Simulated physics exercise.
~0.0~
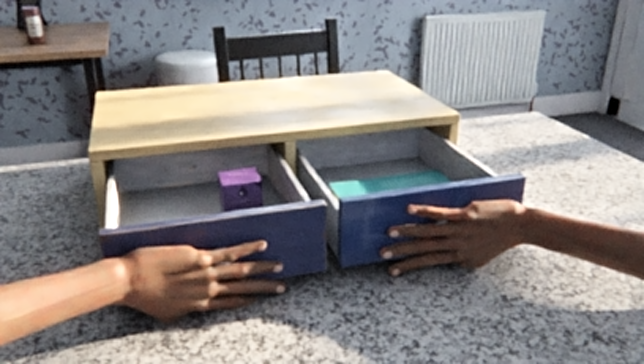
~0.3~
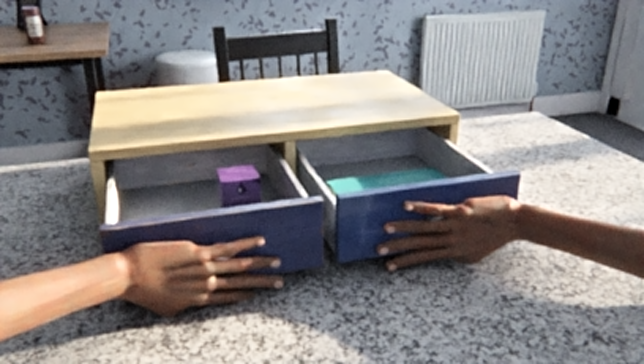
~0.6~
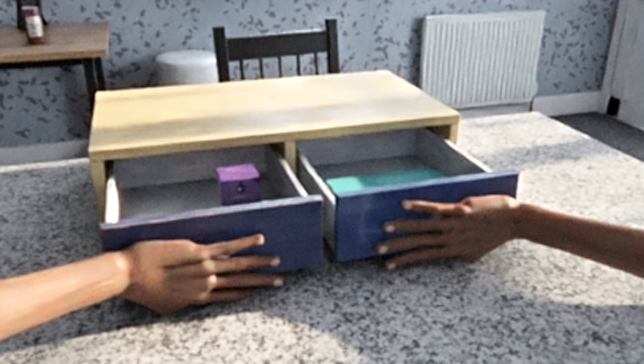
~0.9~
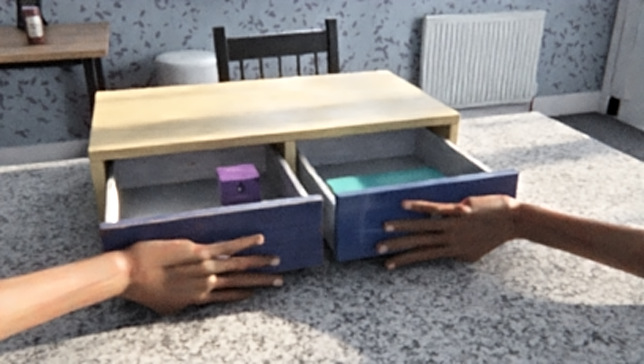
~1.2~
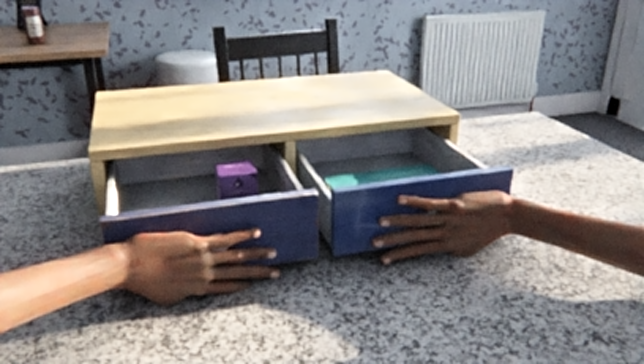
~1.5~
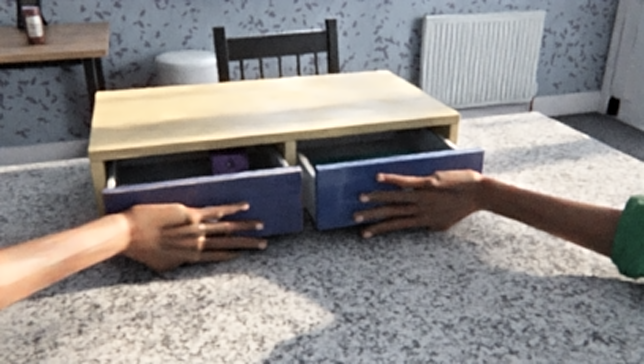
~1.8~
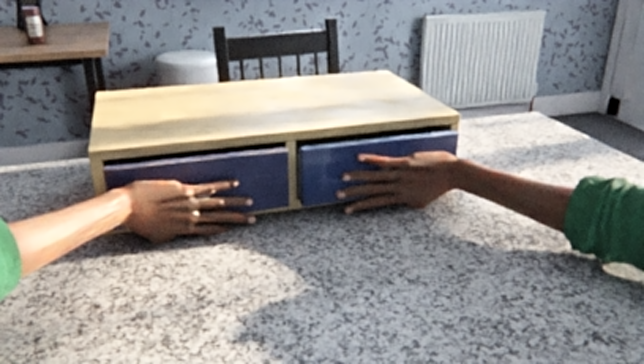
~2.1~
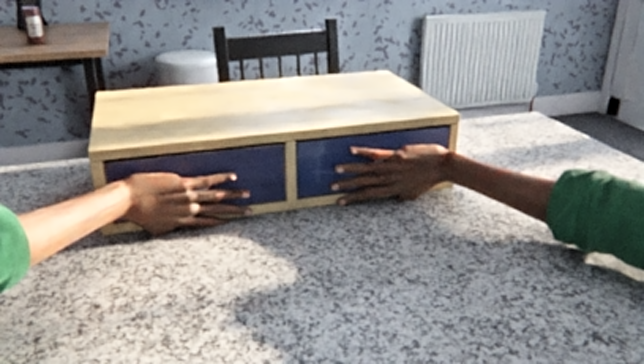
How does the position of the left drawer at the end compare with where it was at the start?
At the start the left drawer sticks out toward the viewer, and by the end it has been pushed back all the way into the chest, with its front flush.
At first, two blue drawers stand open side by side in a pale wooden chest on a speckled surface, with a small purple box in the left one and a flat turquoise object in the right one. A hand rests against the front of each drawer, and for a while both drawers barely move. Then the hands push them inward together, and the open gaps shrink as the objects slide back under the top. The drawers keep going in until both fronts sit flush with the chest, hiding the contents, with the hands still resting on them.
